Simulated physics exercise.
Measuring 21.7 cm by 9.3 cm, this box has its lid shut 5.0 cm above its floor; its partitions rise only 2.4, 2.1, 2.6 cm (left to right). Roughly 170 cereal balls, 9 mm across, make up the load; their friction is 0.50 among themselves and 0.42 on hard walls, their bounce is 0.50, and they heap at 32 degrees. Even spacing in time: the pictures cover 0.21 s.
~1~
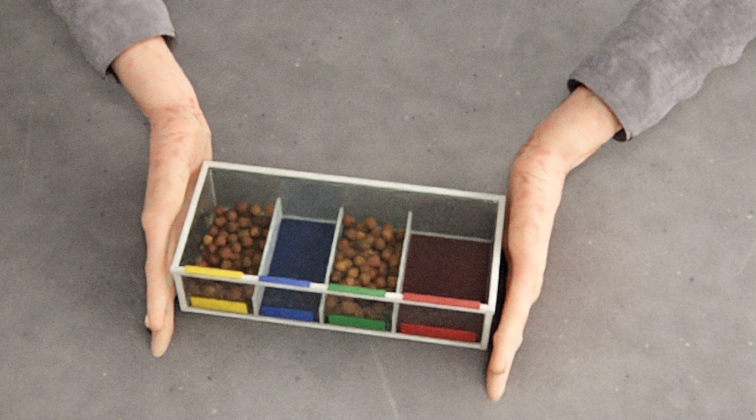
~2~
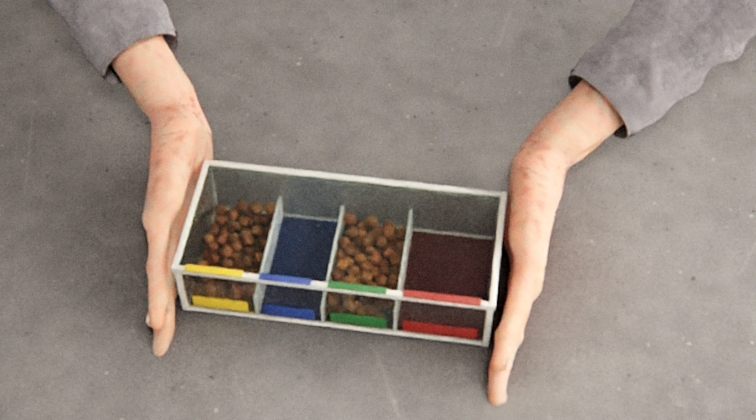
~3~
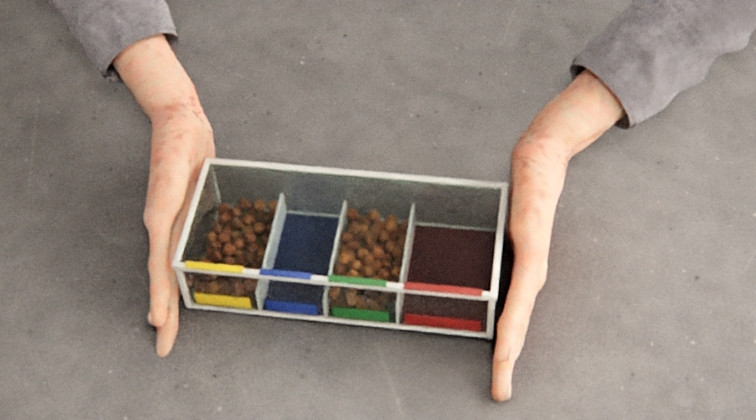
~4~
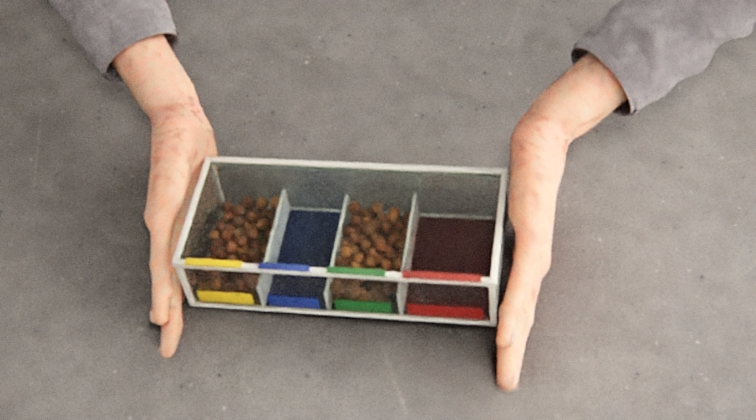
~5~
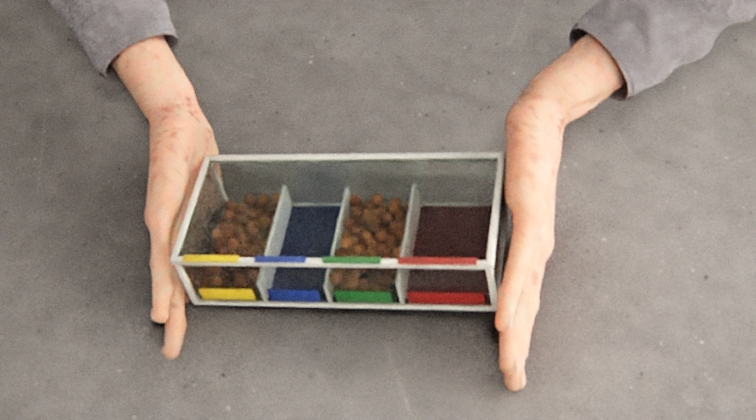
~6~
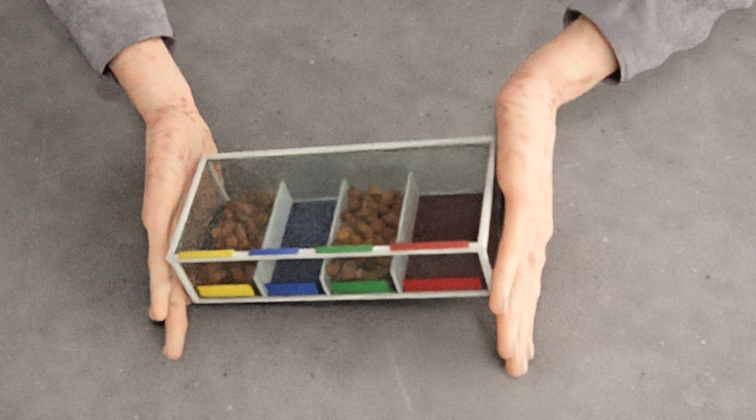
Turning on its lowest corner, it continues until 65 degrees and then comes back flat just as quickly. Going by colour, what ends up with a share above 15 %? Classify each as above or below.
Classification: Red below, blue below, green above, yellow above.
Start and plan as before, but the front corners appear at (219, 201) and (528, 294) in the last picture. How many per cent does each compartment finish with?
Red = 10 %; blue = 0 %; green = 50 %; yellow = 40 %.
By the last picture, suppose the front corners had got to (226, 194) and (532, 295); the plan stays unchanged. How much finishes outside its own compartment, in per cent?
Estimate: Around 15 %.
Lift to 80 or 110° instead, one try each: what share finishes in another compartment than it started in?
25 and 50 %.
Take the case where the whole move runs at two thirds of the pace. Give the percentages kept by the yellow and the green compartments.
In that case the yellow compartment would hold 50 per cent and the green one 50 per cent.
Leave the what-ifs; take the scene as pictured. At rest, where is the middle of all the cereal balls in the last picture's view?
Close to pixel (291, 252).
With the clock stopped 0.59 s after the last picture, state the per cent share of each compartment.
Per cent by colour: Red 0; blue 0; green 50; yellow 50.
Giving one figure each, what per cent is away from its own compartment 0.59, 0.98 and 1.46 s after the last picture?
Estimates: 0 / 5 / 5.
Then, 0.59 s after the last picture, tilt 64 degrees; green 50 %, yellow 50 %.
Then, 0.98 s after the last picture, tilt 28 degrees; blue 5 %, green 50 %, yellow 50 %.
Then, 1.46 s after the last picture, tilt 0 degrees; blue 5 %, green 50 %, yellow 50 %.
In the end, red 0 %, blue 5 %, green 50 %, yellow 50 %.
